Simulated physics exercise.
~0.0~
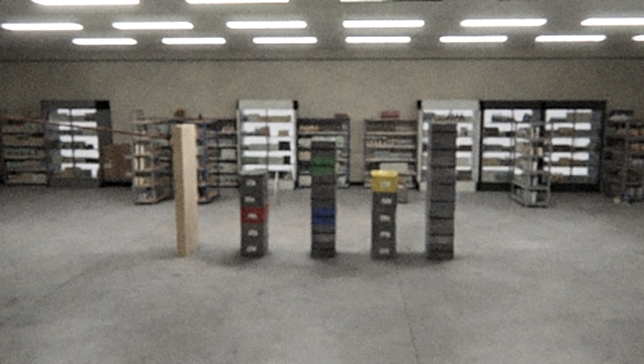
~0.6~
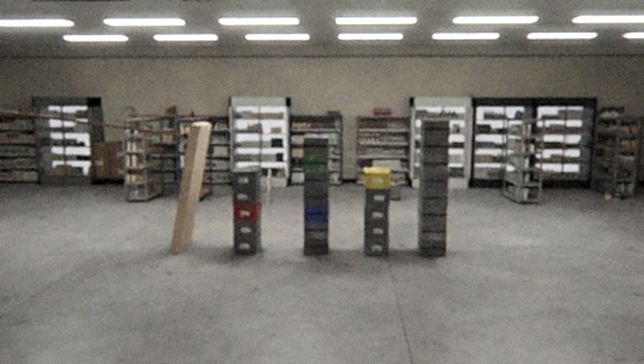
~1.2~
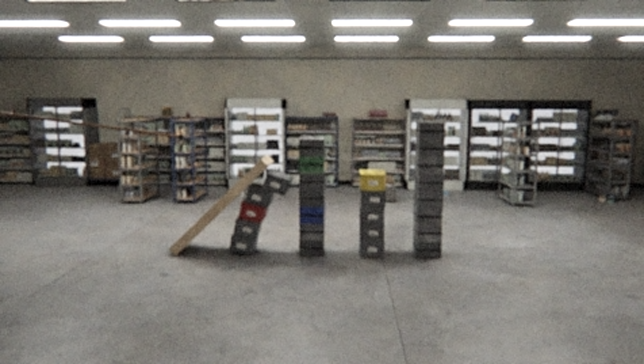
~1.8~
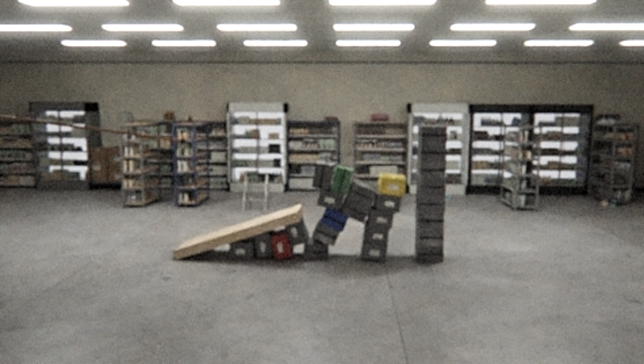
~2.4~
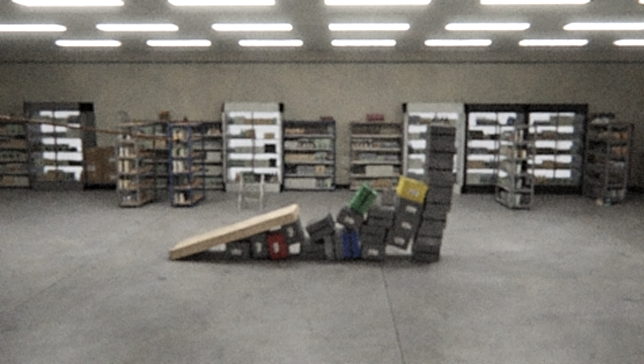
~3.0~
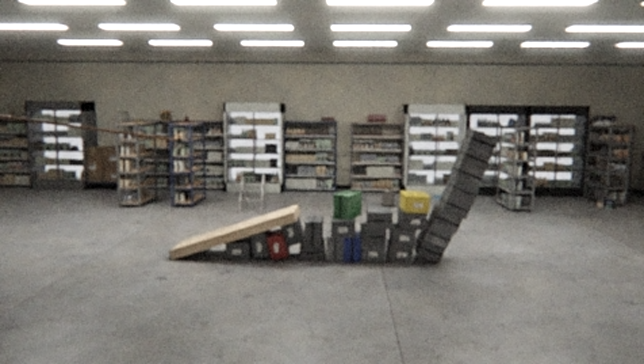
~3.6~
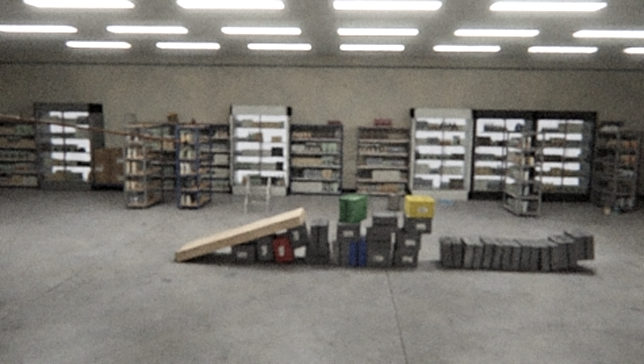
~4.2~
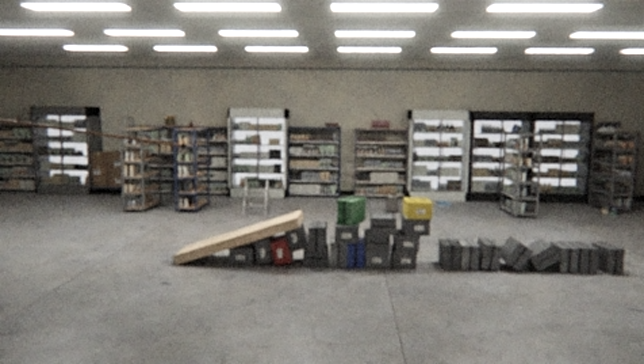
In a storeroom lined with shelves, a tall wooden board tipped right into a row of stacked totes, knocking the piles over one after another until the last gray tower toppled, leaving the green and yellow totes resting on the heap.
